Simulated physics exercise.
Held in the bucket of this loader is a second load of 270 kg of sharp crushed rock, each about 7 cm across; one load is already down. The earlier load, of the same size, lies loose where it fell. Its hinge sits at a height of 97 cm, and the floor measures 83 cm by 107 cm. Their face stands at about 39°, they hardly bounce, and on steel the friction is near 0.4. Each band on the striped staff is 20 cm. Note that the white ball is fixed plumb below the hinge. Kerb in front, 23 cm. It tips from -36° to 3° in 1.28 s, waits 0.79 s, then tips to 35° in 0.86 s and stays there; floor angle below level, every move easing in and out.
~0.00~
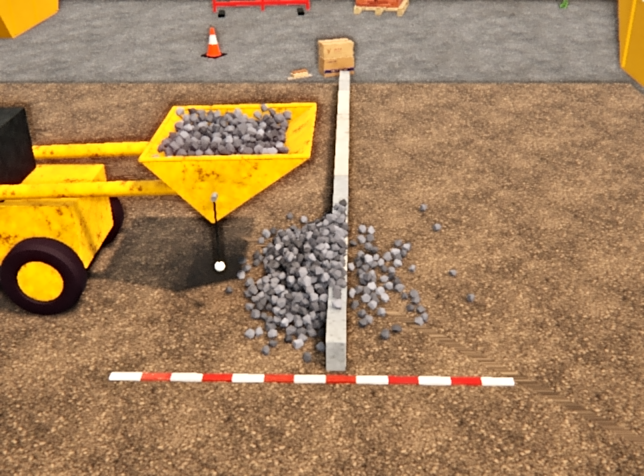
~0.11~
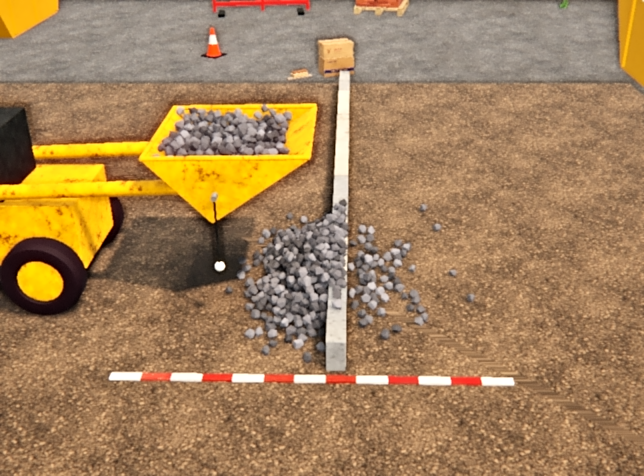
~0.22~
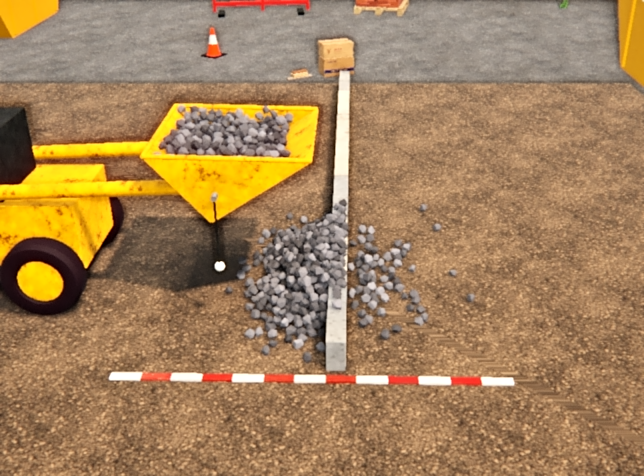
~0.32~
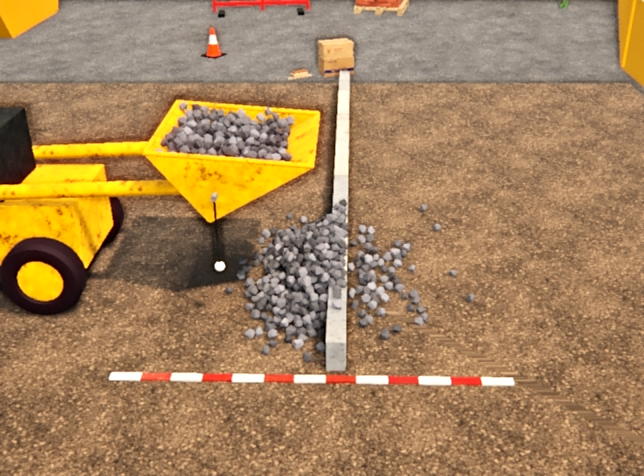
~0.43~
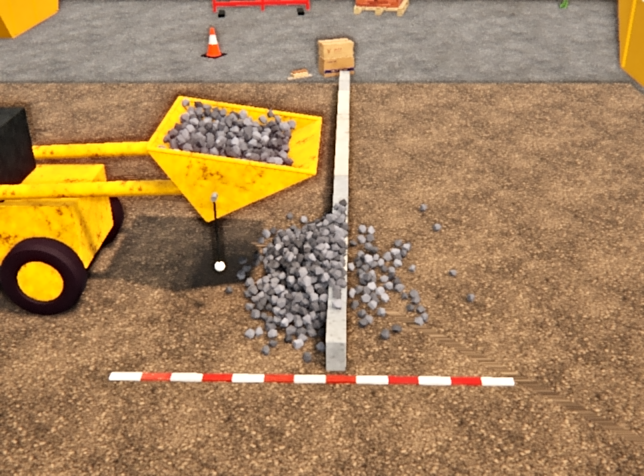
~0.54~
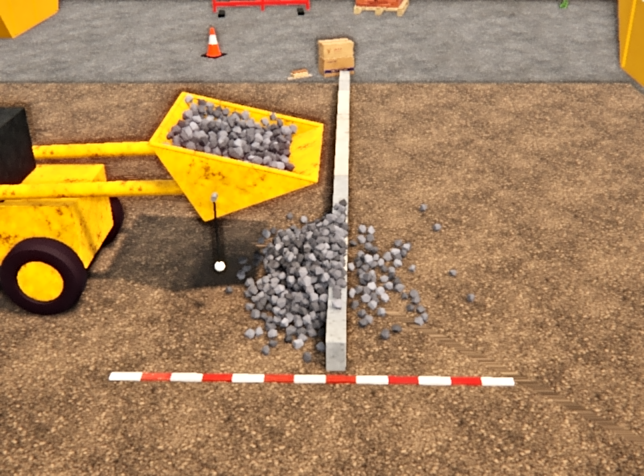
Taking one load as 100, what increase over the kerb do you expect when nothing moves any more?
29 out of 100.
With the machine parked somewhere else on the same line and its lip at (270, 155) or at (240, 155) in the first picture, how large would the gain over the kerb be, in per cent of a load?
0 %, then 0 %.
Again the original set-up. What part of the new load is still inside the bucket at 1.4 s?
Roughly 100 per cent remains inside.
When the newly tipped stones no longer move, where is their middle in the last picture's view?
I'd put their centre close to (316, 259).
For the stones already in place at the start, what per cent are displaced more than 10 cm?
5 per cent.
After 1.0 s the floor is at -3°; in per cent of one load, 100 in the bucket, 89 on this side of the kerb, 11 over the kerb; the foremost stones are at (432, 274).
After 1.4 s the floor is at 3°; in per cent of one load, 100 in the bucket, 89 on this side of the kerb, 11 over the kerb; the foremost stones are at (432, 274).
After 3.4 s the floor is at 35°; in per cent of one load, 35 in the bucket, 143 on this side of the kerb, 22 over the kerb; the foremost stones are at (432, 274).
After 5.9 s the floor is at 35°; in per cent of one load, 5 in the bucket, 155 on this side of the kerb, 40 over the kerb; the foremost stones are at (435, 261). Net gain over the kerb, 29.
